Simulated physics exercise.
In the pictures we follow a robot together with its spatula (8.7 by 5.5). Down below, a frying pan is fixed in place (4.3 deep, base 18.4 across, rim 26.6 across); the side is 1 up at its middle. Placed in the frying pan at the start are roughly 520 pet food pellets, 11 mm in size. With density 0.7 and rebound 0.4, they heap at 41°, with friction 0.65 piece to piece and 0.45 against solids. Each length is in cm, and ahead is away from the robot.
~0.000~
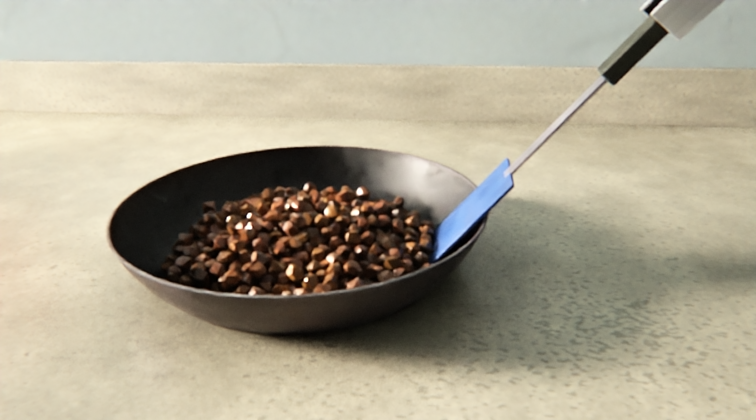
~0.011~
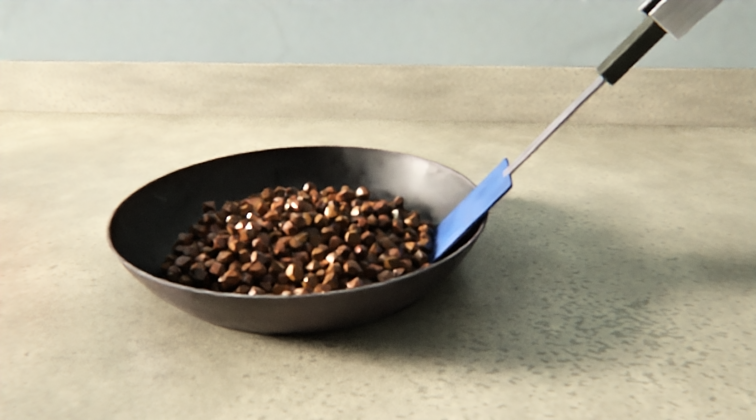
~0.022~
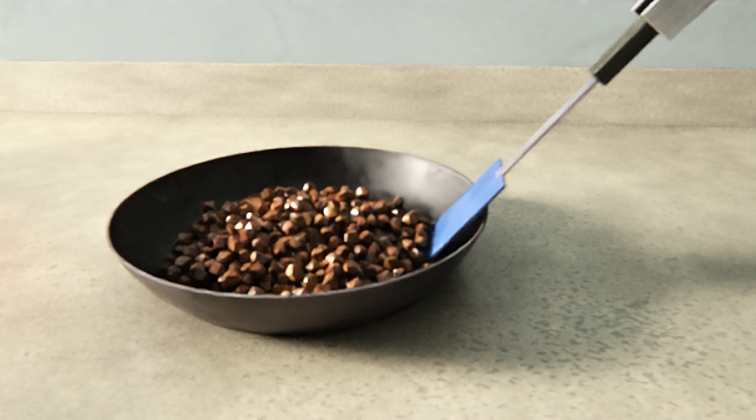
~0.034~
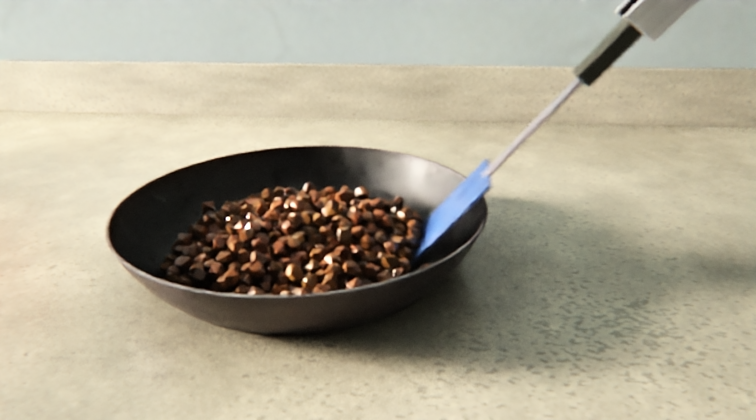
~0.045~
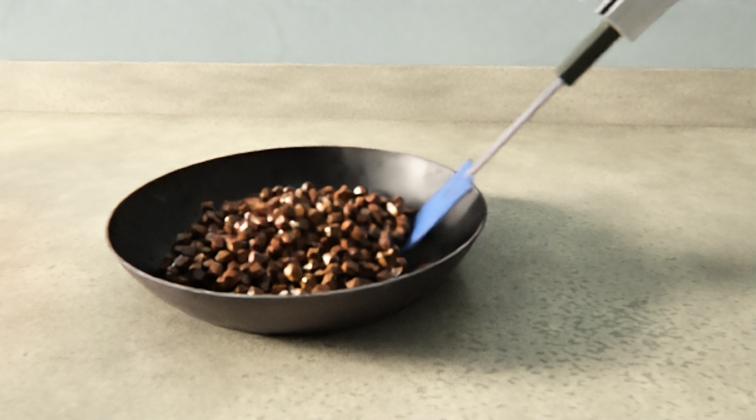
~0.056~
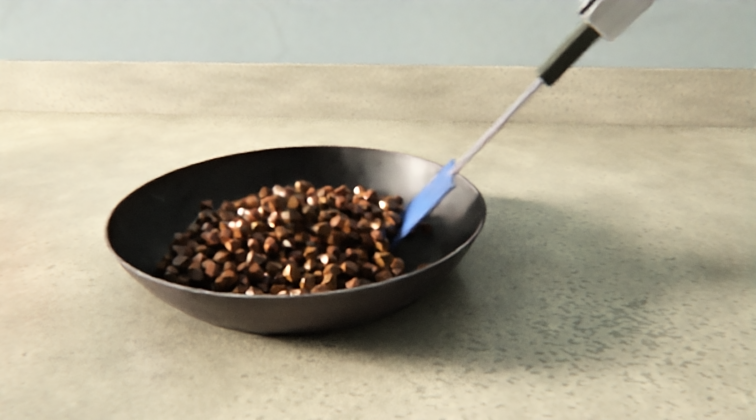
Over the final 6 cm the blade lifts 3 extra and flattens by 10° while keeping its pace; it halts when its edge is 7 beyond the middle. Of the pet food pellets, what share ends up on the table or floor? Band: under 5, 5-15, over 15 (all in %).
5-15 %.
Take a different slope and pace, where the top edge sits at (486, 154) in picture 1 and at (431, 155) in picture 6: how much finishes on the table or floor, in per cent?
It comes to something like 5 %, give or take.
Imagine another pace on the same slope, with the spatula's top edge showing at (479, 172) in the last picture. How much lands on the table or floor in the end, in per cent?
Roughly 0 per cent.
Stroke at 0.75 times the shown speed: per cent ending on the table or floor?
About 0 per cent.
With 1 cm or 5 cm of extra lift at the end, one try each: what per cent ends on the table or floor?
Roughly 5 per cent, then 10 per cent.
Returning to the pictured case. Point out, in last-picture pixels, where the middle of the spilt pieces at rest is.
At about (24, 236) in the last picture.
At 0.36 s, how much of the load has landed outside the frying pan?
Some 8 per cent of the load.
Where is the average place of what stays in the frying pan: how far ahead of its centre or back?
About 3.5 cm ahead.
After 0.10 s, sloping 50°, highest piece 6 above the table; 519 in the frying pan.
After 0.14 s, sloping 47°, highest piece 7 above the table; 519 in the frying pan.
After 0.36 s, sloping 40°, highest piece 6 above the table; 475 in the frying pan, 42 on the table or floor, 2 on the blade or in flight.
After 1.41 s, sloping 40°, highest piece 6 above the table; 473 in the frying pan, 46 on the table or floor.
In the end, 473 in the frying pan, 46 on the table or floor. That is 9 % on the table or floor.
